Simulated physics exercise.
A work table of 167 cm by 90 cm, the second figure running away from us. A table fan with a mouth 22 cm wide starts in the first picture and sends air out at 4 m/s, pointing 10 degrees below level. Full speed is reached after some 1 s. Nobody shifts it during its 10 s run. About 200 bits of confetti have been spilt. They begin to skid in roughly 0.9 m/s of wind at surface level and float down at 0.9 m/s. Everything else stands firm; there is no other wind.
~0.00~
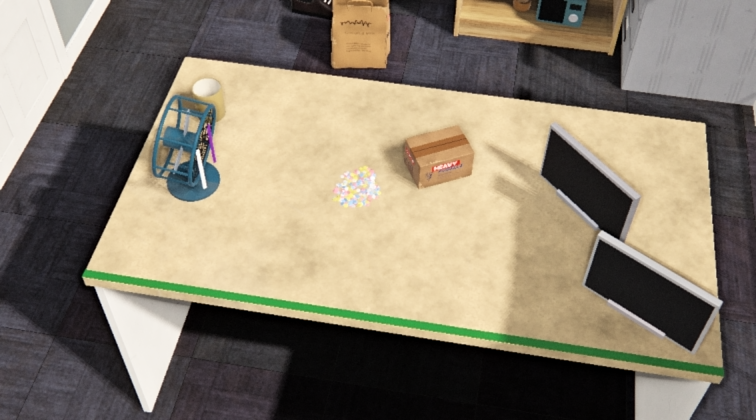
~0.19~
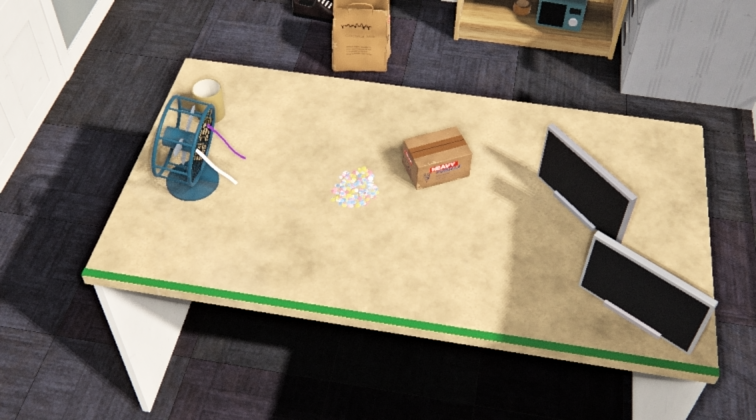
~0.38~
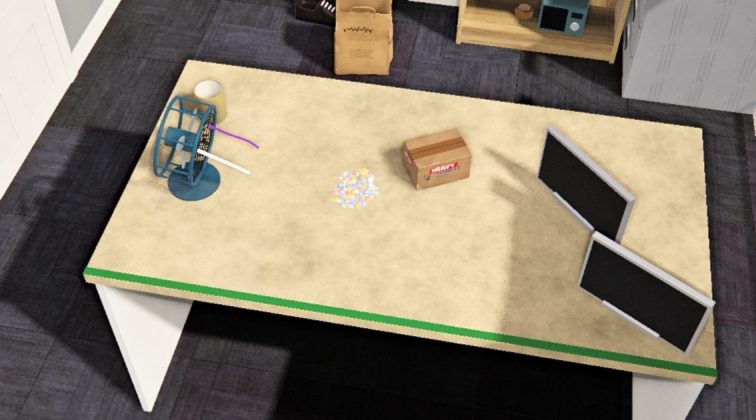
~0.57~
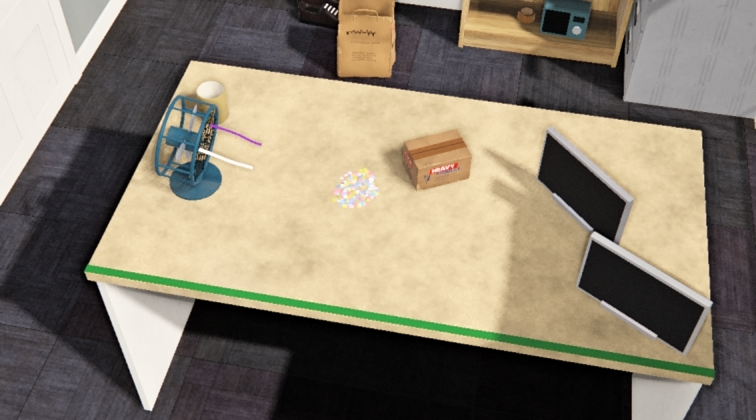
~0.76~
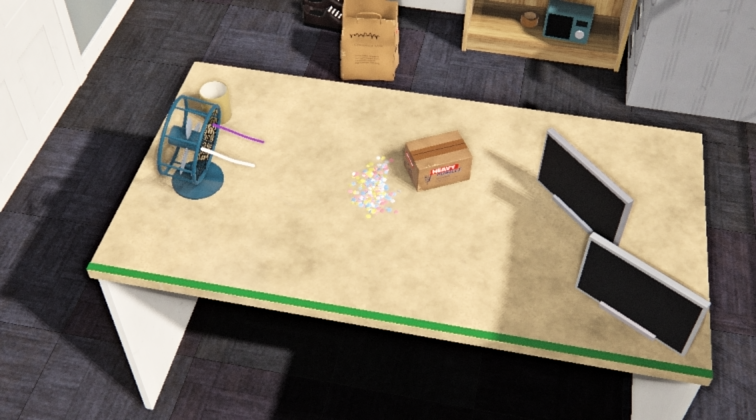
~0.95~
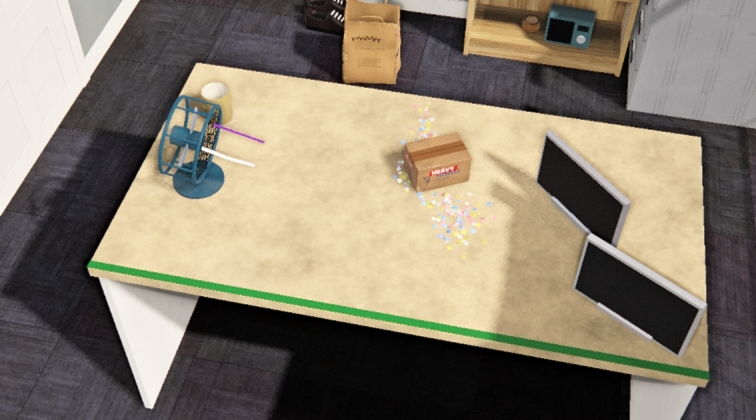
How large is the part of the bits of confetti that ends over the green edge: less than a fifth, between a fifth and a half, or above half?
Of the bits of confetti, not even a fifth end over the green edge.
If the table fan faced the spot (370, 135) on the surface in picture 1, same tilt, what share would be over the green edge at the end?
In that case some 5 per cent.
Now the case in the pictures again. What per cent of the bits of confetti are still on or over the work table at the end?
Some 0 per cent.
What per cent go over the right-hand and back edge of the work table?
Roughly 40 % right-hand, 50 % back.
After 2.0 s, 8 % are over the green edge; 84 % have settled or left.
After 3.2 s, 8 % are over the green edge; 98 % have settled or left.
After 5.5 s, 8 % are over the green edge; 100 % have settled or left.
After 10.0 s, at the end, 8 % are over the green edge.
